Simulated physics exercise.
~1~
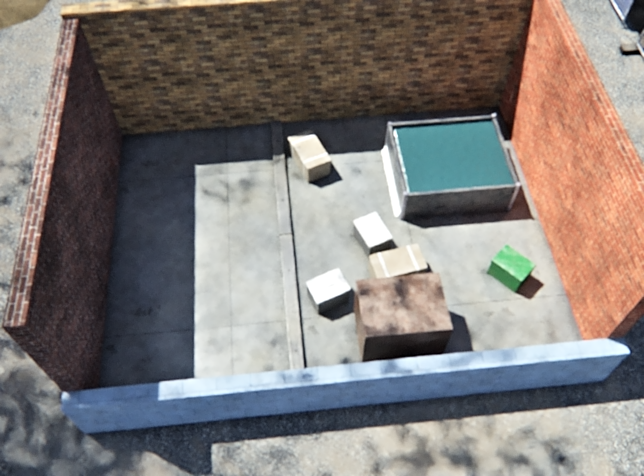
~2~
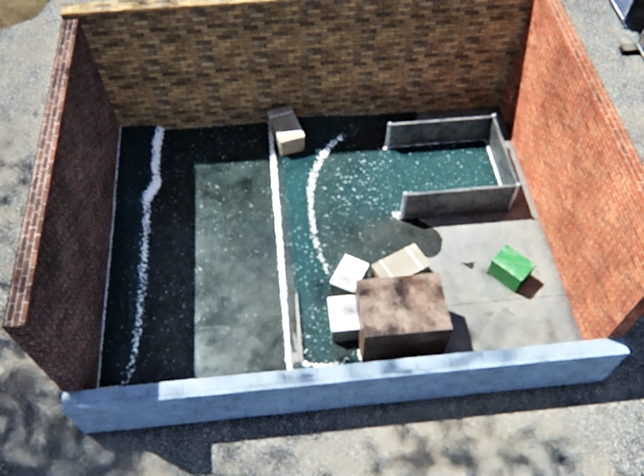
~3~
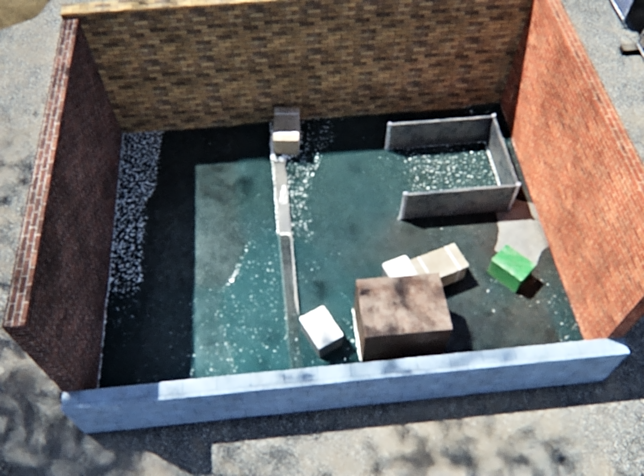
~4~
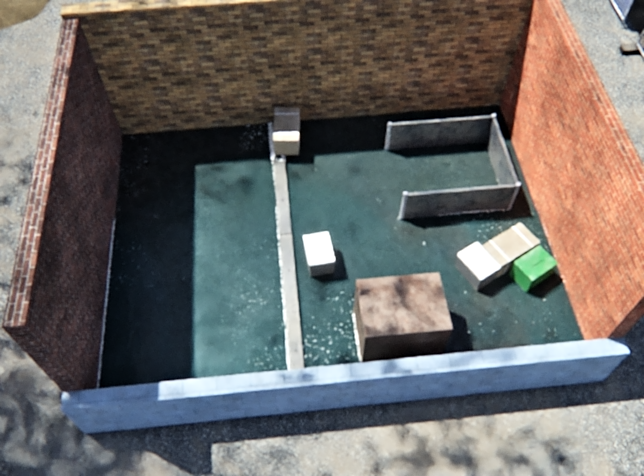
Walled concrete yard flooding as a tank's side gives way, water crossing a low kerb, pale boxes drifting, green chest finally floating.
